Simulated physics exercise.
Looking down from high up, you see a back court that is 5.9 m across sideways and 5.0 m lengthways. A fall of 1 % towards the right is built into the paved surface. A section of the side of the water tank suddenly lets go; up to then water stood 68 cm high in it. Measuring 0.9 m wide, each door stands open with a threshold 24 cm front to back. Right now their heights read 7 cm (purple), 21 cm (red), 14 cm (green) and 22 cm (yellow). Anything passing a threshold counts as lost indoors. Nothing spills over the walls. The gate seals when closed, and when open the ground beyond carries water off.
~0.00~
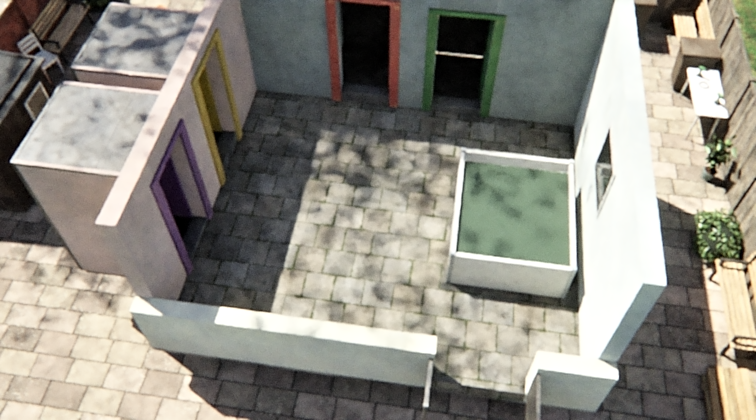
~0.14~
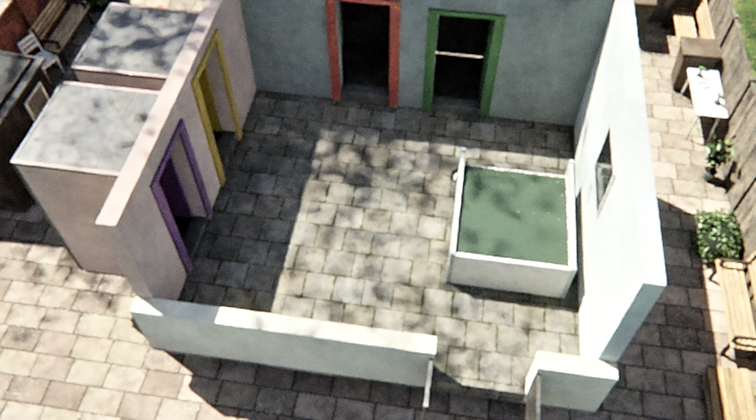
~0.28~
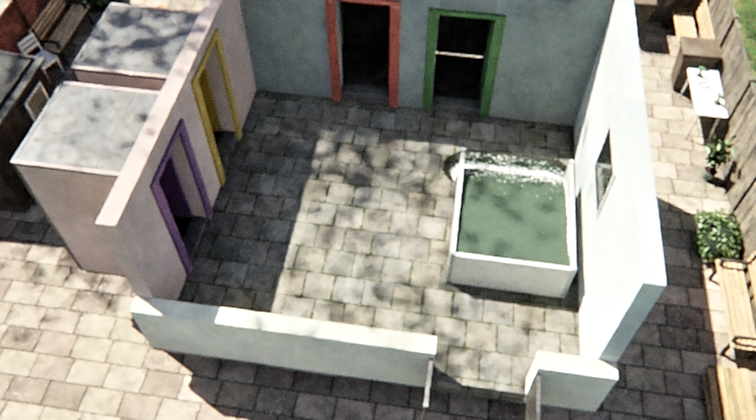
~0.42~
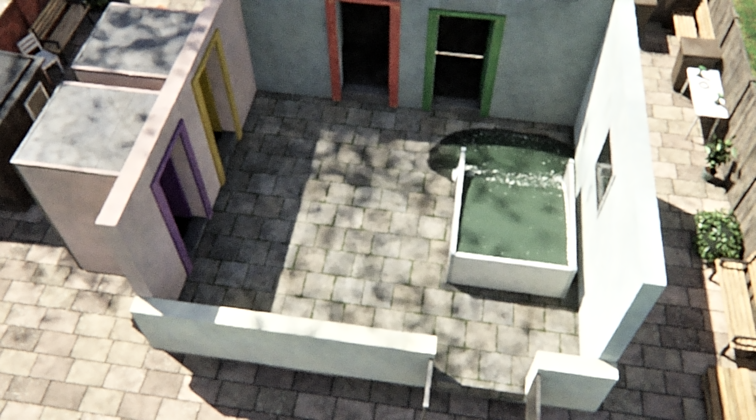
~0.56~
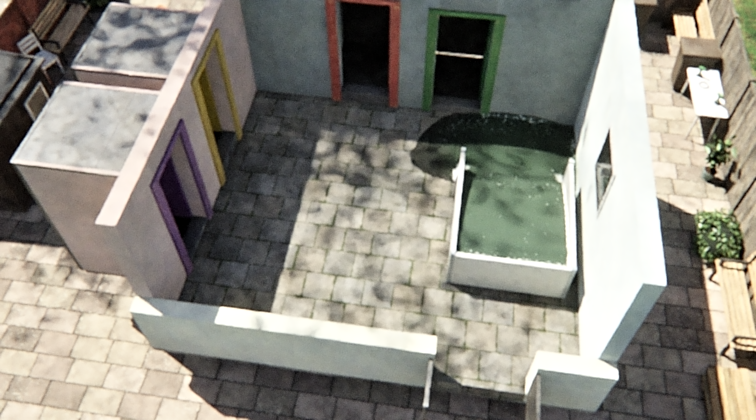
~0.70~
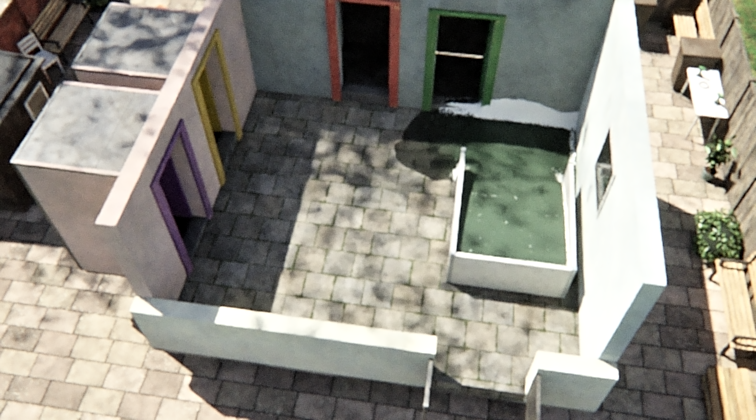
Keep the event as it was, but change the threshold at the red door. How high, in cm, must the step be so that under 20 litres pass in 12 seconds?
Roughly 6.5 cm.
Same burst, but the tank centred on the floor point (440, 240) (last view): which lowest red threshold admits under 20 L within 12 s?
A minimum of about 14.5 cm.
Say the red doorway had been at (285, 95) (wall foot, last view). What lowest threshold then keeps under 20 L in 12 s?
Around 12.0 cm would do it.
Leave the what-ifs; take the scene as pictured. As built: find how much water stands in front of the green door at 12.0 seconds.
Lab note: Depth approx. 6.5 cm.
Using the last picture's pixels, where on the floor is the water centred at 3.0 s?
It lies near (463, 171) in the last picture.
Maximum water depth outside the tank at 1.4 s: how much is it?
Close to 54 centimetres.
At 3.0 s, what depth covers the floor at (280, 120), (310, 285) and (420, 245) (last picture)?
In that order: 5, 0 and 0 cm.
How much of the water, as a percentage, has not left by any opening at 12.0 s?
Around 86 in a hundred parts remain.
After 1.4 s water covers 20 % of the floor, deepest (54 cm) near (567, 130); 4 cm at the red door, 0 litres in over its 21 cm threshold.
After 3.0 s water covers 45 % of the floor, deepest (26 cm) near (568, 176); 11 cm at the red door, 0 litres in over its 21 cm threshold.
After 12.0 s water covers 95 % of the floor, deepest (14 cm) near (571, 348); 5 cm at the red door, 0 litres in over its 21 cm threshold.
At the red door as built, the water arrived by 1.3 s and peaked near 11 cm at 2.8 s.
With a threshold of 6 cm, 26 litres would have come in within the 12 s; with 7 cm, 15 litres. So under 20 litres takes about 6.5 cm.
